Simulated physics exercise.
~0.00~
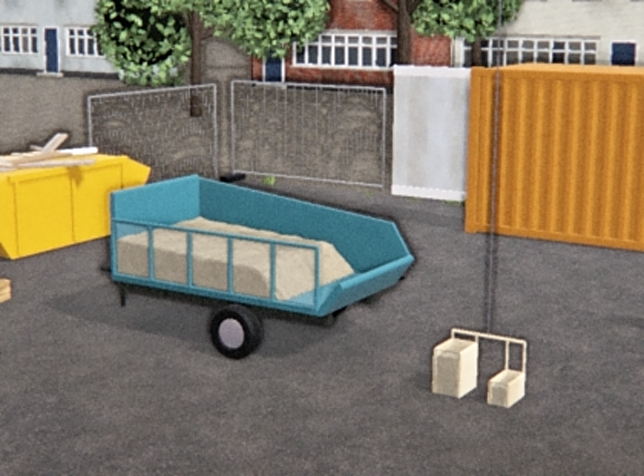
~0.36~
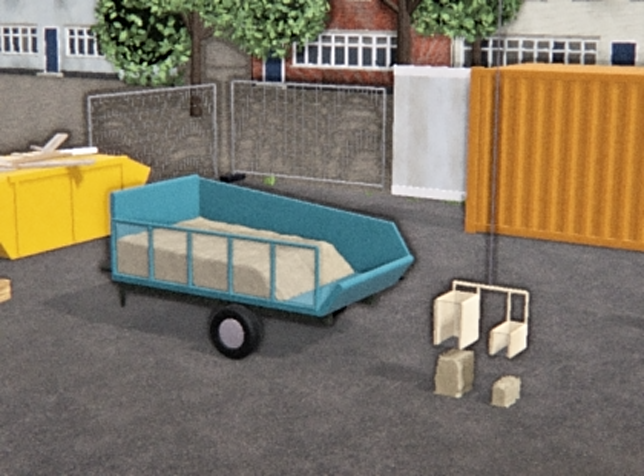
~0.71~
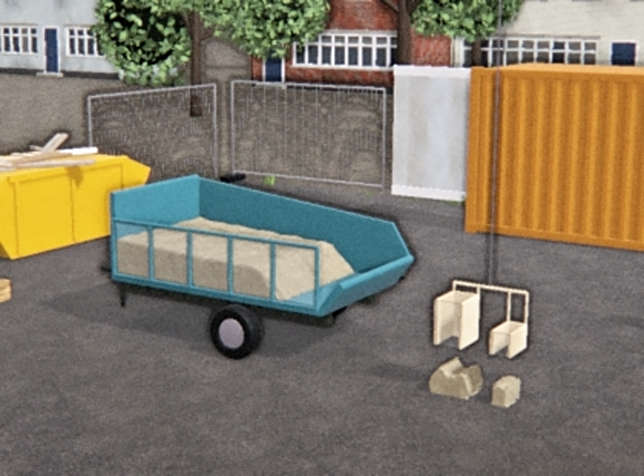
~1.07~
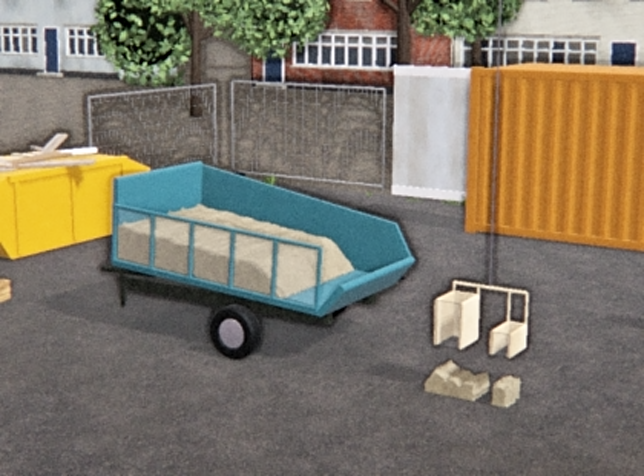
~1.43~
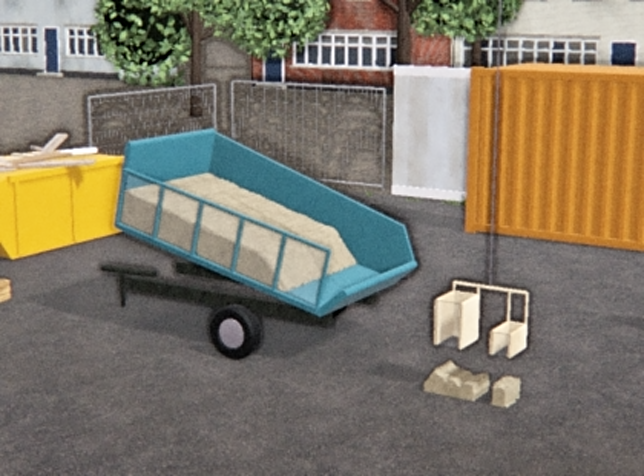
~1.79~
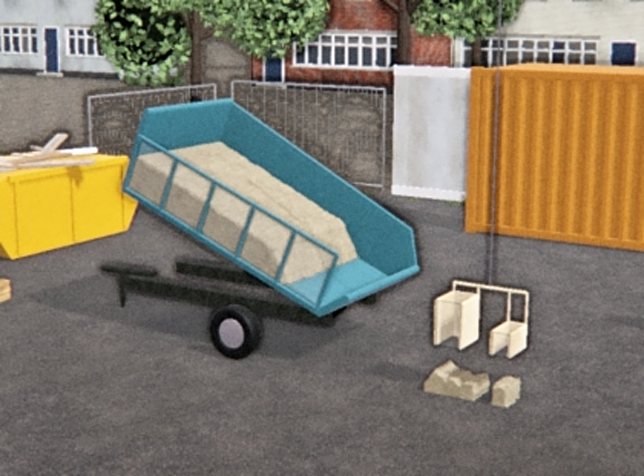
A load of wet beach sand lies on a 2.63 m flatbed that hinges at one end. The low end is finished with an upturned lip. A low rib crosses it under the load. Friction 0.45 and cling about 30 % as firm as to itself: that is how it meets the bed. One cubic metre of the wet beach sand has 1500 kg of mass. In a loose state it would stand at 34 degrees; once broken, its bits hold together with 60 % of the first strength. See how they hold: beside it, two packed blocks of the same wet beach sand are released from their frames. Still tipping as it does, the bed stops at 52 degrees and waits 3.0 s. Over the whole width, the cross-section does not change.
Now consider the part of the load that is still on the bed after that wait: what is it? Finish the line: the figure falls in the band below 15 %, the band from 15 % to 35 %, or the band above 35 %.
The figure falls in the band from 15 % to 35 %.
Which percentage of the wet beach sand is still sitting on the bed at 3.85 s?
About 50 %.
By 2.40 s, the tilt is 38 degrees and 100 % is on the bed.
By 3.13 s, the tilt is 52 degrees and 99 % is on the bed.
By 3.85 s, the tilt is 52 degrees and 52 % is on the bed.
By 4.58 s, the tilt is 52 degrees and 31 % is on the bed.
By 6.06 s, at the end, the tilt is 52 degrees and 30 % is on the bed.
